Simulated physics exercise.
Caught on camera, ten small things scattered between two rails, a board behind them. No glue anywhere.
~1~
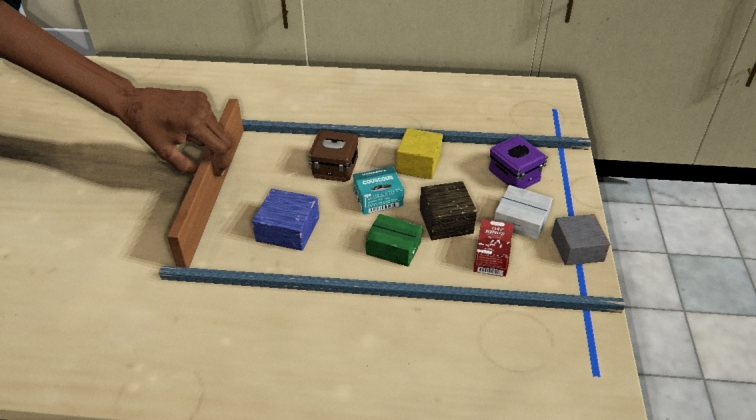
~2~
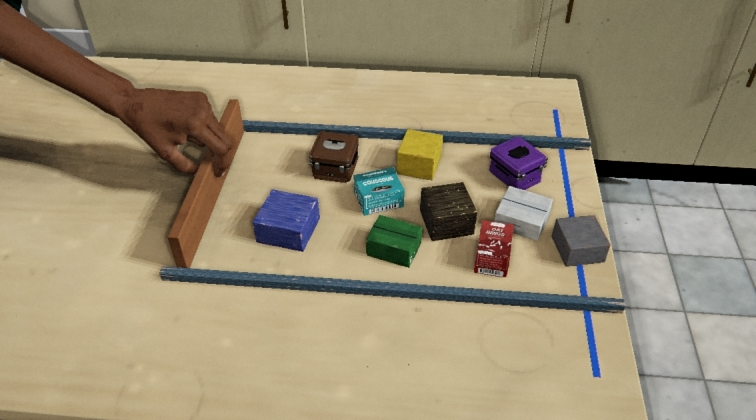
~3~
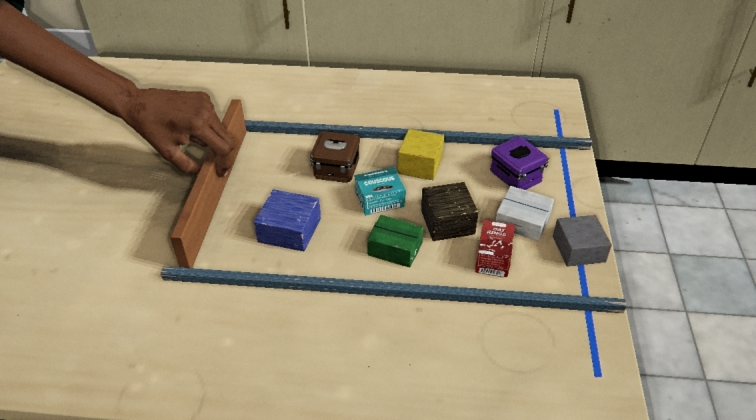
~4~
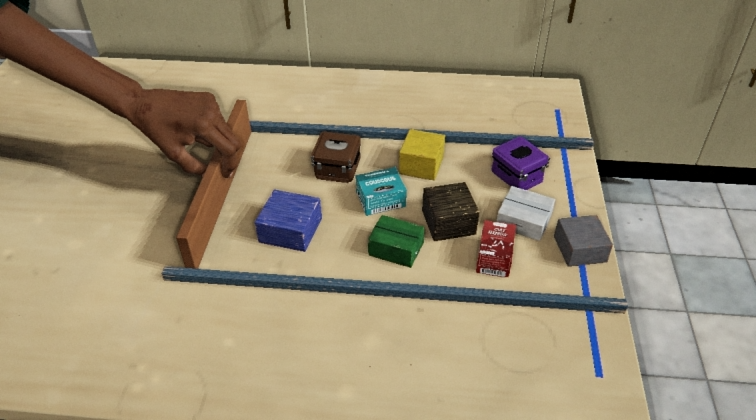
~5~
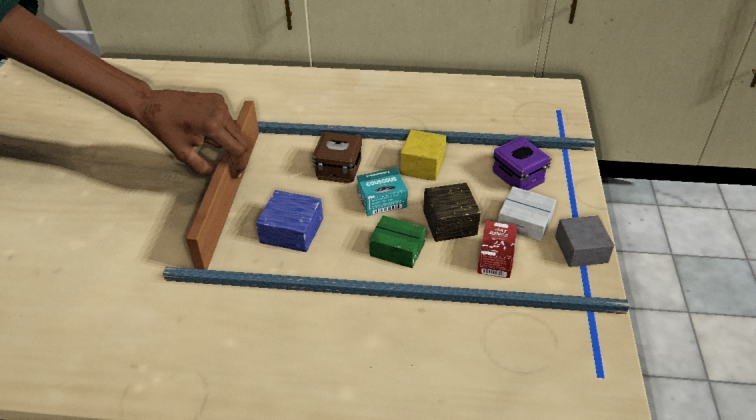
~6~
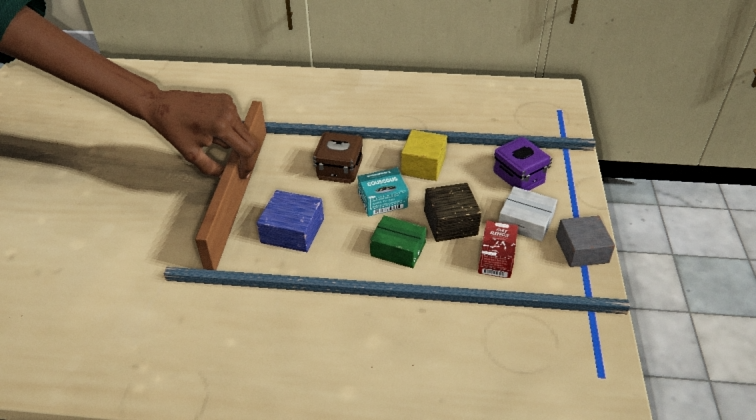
In this clip, a hand holds a wooden board upright between two rails on a table and slides it slightly to the right, while the ten small boxes and cases scattered ahead of it stay almost unchanged in their arrangement.
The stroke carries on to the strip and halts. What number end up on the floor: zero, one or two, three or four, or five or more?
The number that fall off is five or more.
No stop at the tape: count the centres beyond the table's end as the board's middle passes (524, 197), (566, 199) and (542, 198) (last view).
In that order 4, 7 and 6.
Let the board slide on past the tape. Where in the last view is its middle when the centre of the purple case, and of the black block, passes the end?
About (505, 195), and (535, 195) for the other.
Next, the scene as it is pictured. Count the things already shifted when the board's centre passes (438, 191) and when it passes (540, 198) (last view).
At the one place 10, at the other 10.
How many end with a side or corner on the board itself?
It touches 3.
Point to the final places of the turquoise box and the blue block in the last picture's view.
First (600, 206), then (610, 239).
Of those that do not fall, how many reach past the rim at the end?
Overhanging: 3.
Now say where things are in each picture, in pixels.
The first picture shows grey block (580, 239); white box (523, 212); purple case (516, 163); board (211, 177); tape (572, 216).
The second picture shows white box (523, 213); red box (494, 248).
The third picture shows purple case (518, 164); yellow block (421, 154).
The fourth picture shows grey block (583, 240); black block (450, 211).
The fifth picture shows white box (527, 213); board (228, 179).
The sixth picture shows grey block (585, 241); white box (528, 213); purple case (521, 165); board (236, 179); tape (576, 217).
Soon after, none off yet; grey block at rest near (585, 241); white box at rest near (528, 213); purple case at rest near (521, 165).
Then, none off yet; grey block at rest near (586, 241); white box moved about its own width near (554, 207); purple case moved a little near (544, 168).
Further on, two off so far; grey block on the floor; white box on its side near (628, 274); purple case tipped well over near (627, 187).
At rest, the number that fall off is five or more; fallen, green box, yellow block, black block, red box, purple case, white box and grey block.
